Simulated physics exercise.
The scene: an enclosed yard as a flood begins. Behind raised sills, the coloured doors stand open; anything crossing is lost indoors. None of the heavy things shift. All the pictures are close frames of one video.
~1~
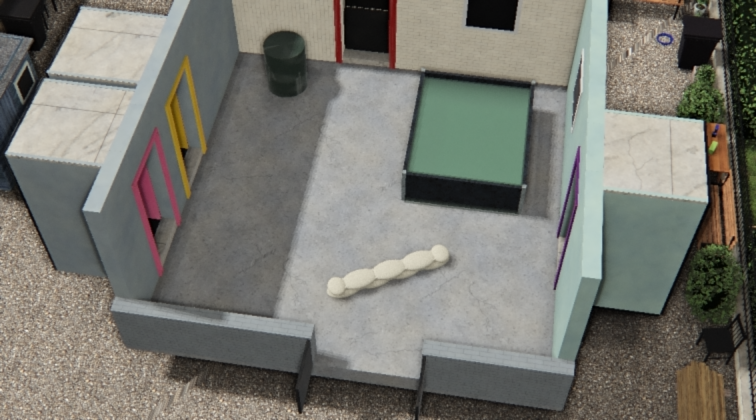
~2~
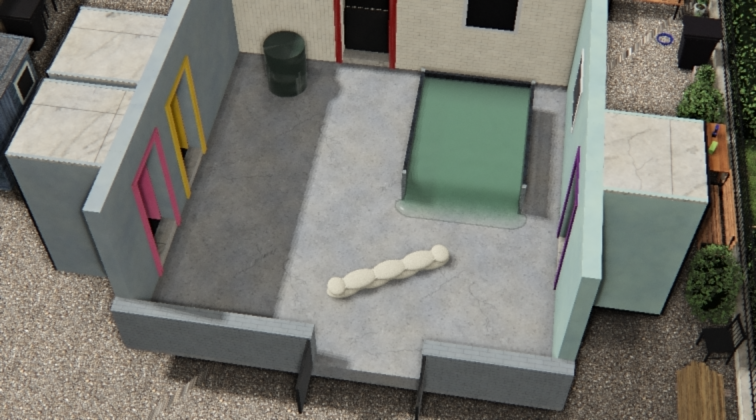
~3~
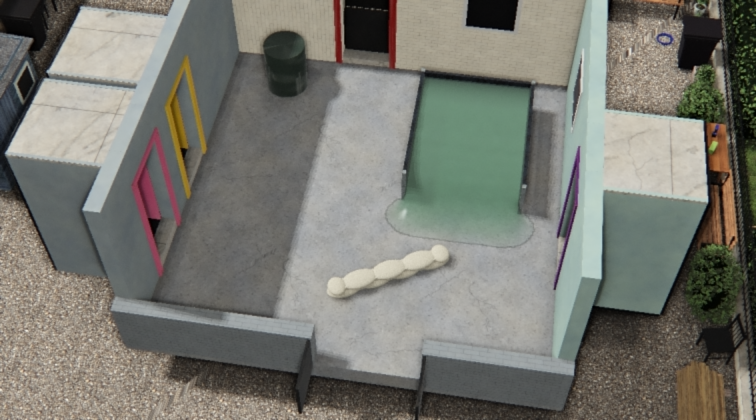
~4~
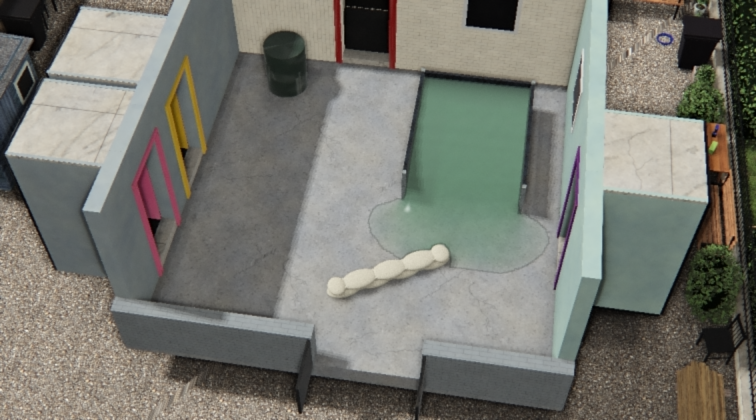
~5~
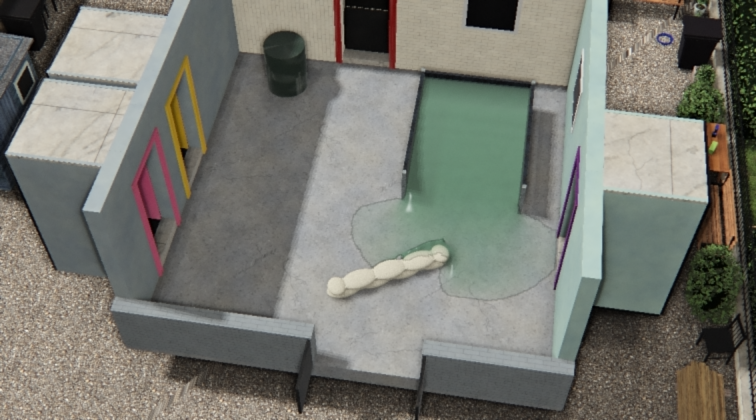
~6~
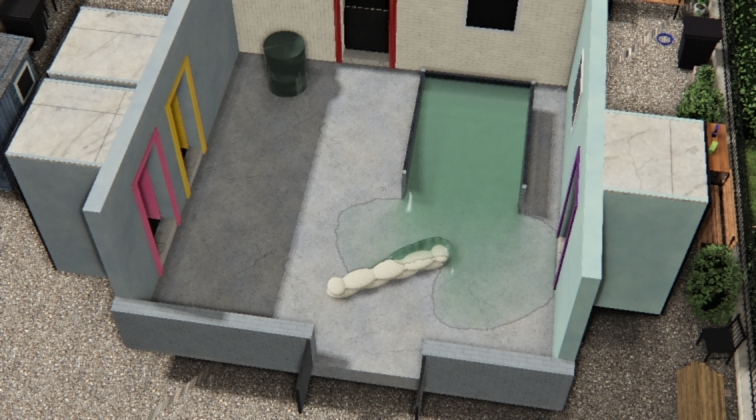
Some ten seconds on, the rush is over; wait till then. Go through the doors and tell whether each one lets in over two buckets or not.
Result: The purple door passes two buckets of inflow, the pink door stays within two buckets of inflow, the yellow door stays within two buckets of inflow, the red door stays within two buckets of inflow.
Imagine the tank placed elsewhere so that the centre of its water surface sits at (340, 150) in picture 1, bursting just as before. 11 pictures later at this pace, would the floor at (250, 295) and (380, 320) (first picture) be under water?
The first spot is inundated and the second is inundated.
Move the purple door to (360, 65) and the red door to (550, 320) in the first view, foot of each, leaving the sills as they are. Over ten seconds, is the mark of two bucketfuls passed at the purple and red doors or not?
Purple: Falls short; red: Exceeds the limit.
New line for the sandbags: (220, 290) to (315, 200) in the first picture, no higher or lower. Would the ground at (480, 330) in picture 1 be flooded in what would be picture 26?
There: Submerged.
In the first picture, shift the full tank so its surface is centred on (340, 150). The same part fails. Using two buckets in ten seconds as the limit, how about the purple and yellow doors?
Here's my take: The purple door doesn't reach it, and the yellow door doesn't reach it.
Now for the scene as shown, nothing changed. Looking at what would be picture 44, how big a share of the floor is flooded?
I'd guess some 70 per cent.
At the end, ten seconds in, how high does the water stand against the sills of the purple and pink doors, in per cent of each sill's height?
The first sits near 60 in a hundred and the second near 40 in a hundred.
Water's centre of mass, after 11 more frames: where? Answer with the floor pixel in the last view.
My guess is about (444, 234).
A moment on, water covers 30 % of the floor; the purple door under two buckets in, the pink door not reached, the yellow door not reached, the red door not reached.
Next, water covers 45 % of the floor; the purple door under two buckets in, the pink door wet at the sill, nothing in, the yellow door not reached, the red door not reached.
Then, water covers 55 % of the floor; the purple door over two buckets in, the pink door wet at the sill, nothing in, the yellow door wet at the sill, nothing in, the red door not reached.
Later, water covers 70 % of the floor; the purple door over two buckets in, the pink door under two buckets in, the yellow door wet at the sill, nothing in, the red door not reached.
In the end, water covers 95 % of the floor; the purple door over two buckets in, the pink door under two buckets in, the yellow door wet at the sill, nothing in, the red door wet at the sill, nothing in.
